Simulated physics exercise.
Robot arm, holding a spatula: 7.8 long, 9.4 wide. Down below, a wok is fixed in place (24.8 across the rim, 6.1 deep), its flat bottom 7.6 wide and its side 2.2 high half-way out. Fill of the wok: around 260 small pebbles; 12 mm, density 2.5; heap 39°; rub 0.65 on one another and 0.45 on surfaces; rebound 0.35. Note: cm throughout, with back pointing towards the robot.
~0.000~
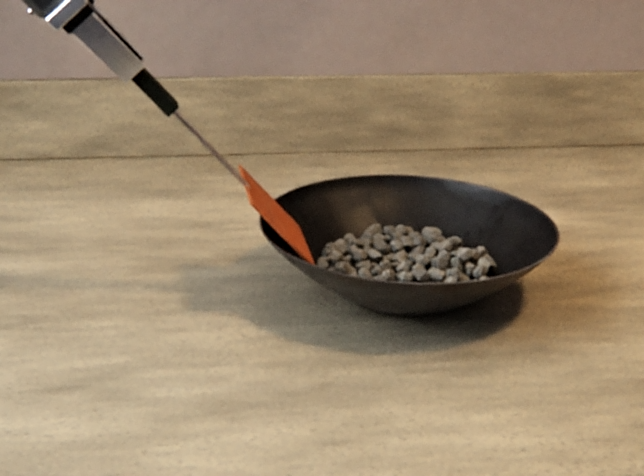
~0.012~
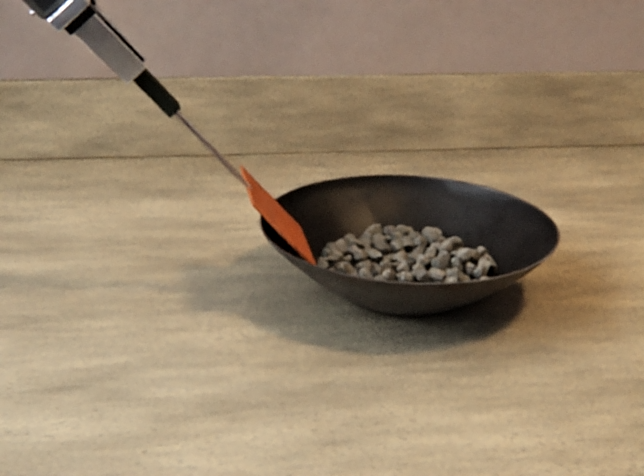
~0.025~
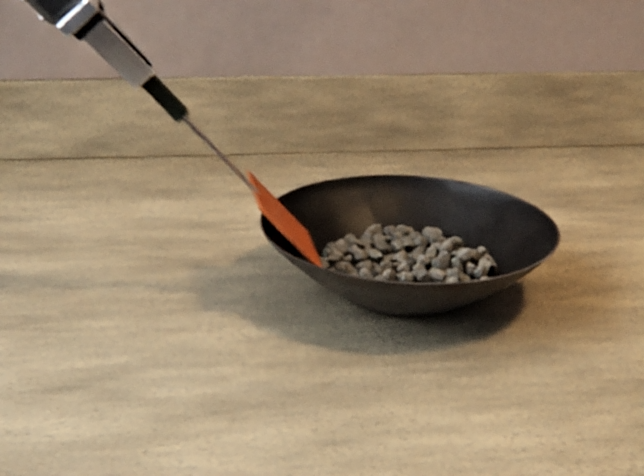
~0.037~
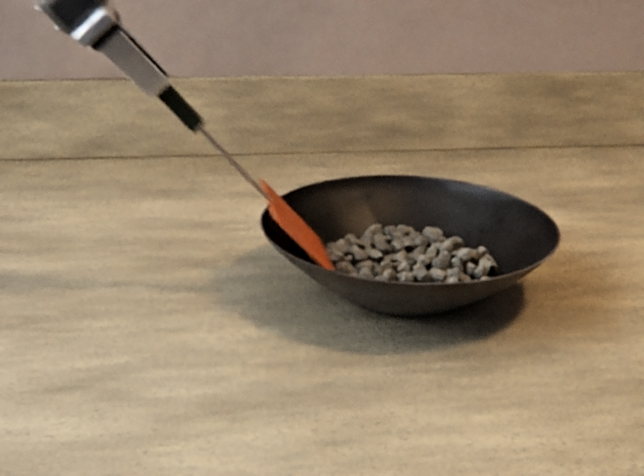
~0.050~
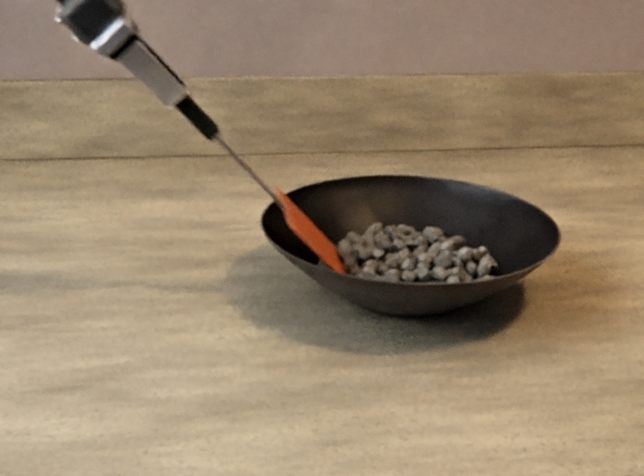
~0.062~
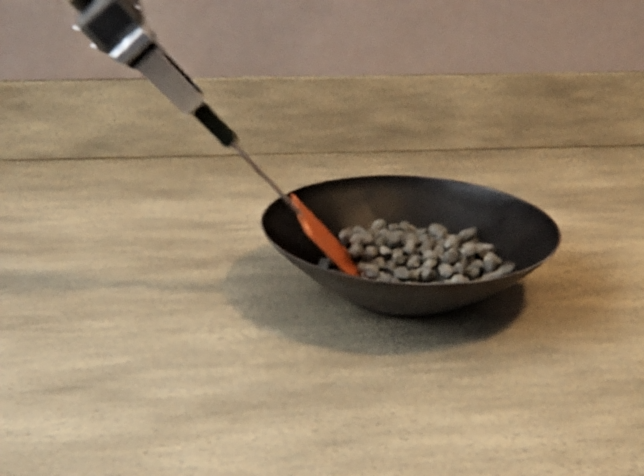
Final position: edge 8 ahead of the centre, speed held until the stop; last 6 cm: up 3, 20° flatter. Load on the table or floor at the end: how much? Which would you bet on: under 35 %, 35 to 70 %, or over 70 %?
I would bet on 35 to 70 %.
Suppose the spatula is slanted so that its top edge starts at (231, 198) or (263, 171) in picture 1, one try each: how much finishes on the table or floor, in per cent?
About 55% and 50%.
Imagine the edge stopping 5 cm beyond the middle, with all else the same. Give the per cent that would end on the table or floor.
Changed stop: Approx. 20 %.
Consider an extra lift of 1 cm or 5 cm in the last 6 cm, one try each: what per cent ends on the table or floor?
I'd say close to 65 percent for the first and close to 45 percent for the second.
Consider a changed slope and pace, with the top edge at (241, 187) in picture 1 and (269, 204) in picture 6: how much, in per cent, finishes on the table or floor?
Roughly 25 %.
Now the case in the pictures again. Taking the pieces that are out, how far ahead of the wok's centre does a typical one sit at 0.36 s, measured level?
The distance is around 24 cm.
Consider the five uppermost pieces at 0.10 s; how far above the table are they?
Roughly 7 cm above the table.
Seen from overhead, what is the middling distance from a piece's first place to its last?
Somewhere around 16 centimetres, I'd say.
After 0.10 s, sloping 48°, highest piece 7 above the table; 265 in the wok.
After 0.14 s, sloping 42°, highest piece 9 above the table; 260 in the wok, 5 on the blade or in flight.
After 0.36 s, sloping 28°, highest piece 15 above the table; 122 in the wok, 64 on the table or floor, 79 on the blade or in flight.
After 1.41 s, sloping 28°, highest piece 4 above the table; 143 on the table or floor, 122 in the wok.
At rest, 143 on the table or floor, 122 in the wok. That is 54 % on the table or floor.
